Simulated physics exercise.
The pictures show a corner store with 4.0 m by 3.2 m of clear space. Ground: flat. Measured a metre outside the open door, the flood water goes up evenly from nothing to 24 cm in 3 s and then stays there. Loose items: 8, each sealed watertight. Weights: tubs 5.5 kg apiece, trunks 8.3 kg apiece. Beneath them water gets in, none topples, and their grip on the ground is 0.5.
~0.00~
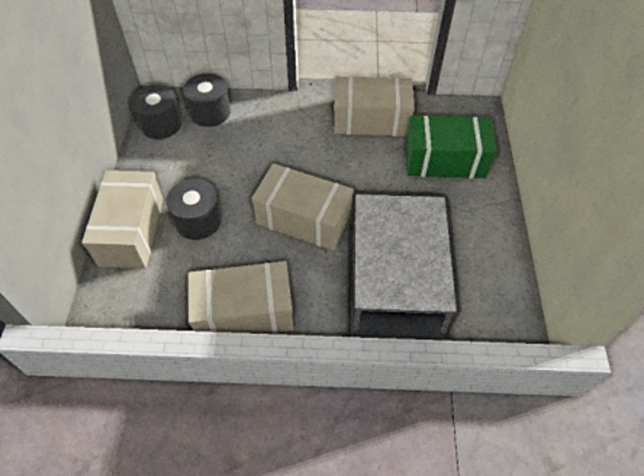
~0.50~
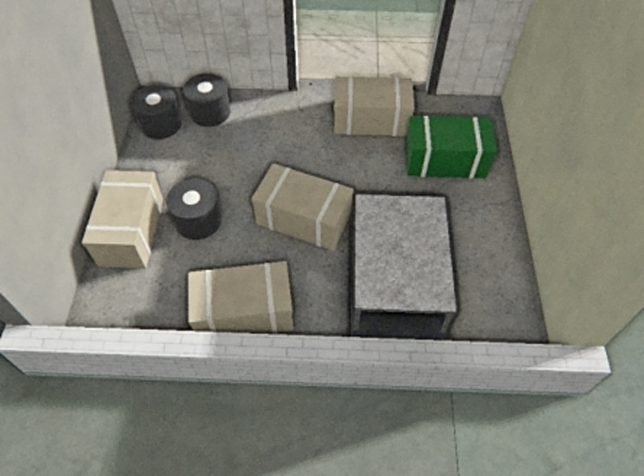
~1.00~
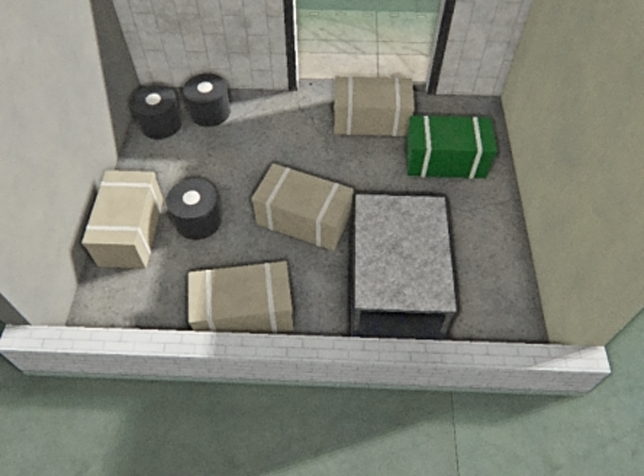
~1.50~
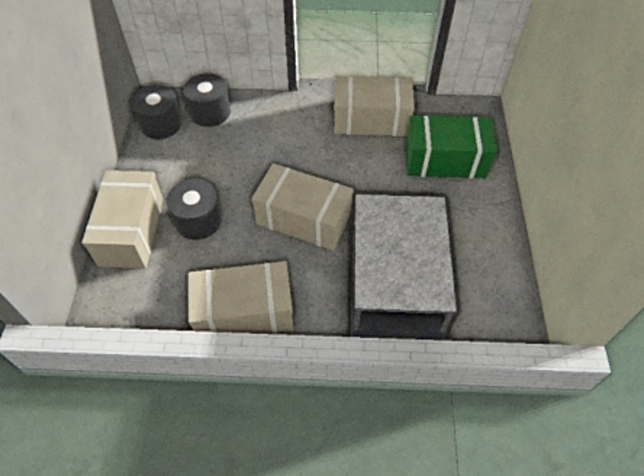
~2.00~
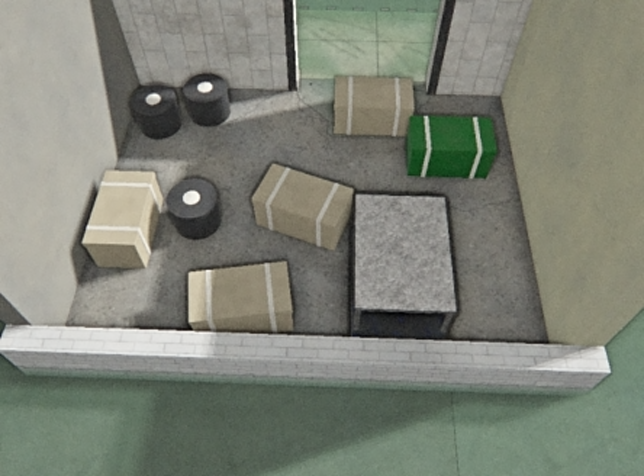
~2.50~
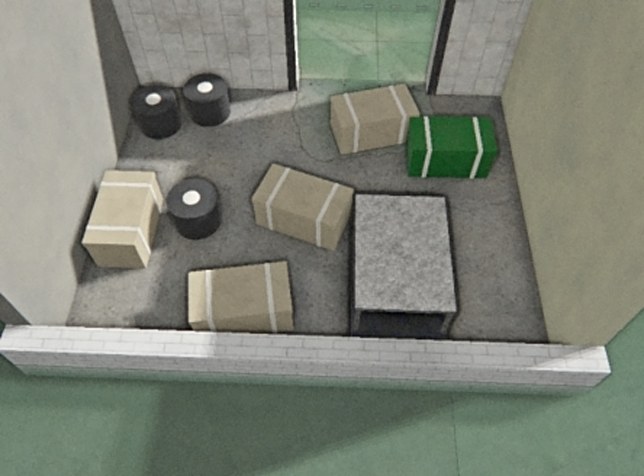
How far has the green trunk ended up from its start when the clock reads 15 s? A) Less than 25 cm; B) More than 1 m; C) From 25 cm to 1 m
(B) More than 1 m.
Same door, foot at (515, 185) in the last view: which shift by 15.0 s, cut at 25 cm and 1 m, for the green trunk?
Well, the green trunk ends up distant in that setup.
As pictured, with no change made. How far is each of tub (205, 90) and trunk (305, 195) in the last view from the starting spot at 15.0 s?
Shifts: 20 cm / 100 cm.
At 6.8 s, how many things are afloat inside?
Total: 6.
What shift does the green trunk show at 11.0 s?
About 140 cm out of place.
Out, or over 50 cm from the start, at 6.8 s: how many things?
Tally: 6.
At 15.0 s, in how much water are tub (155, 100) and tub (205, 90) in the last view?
Around 17 cm and 20 cm.
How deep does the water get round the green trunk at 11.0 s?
19 cm or so.
After 3.5 s the green trunk is near (470, 156), 0.3 m from its start, aground; 1 afloat.
After 6.8 s the green trunk is near (471, 245), 1.4 m from its start, afloat; 6 afloat.
After 11.0 s the green trunk is near (503, 238), 1.3 m from its start, afloat; 8 afloat.
After 15.0 s the green trunk is near (508, 271), 1.7 m from its start, afloat; 8 afloat.
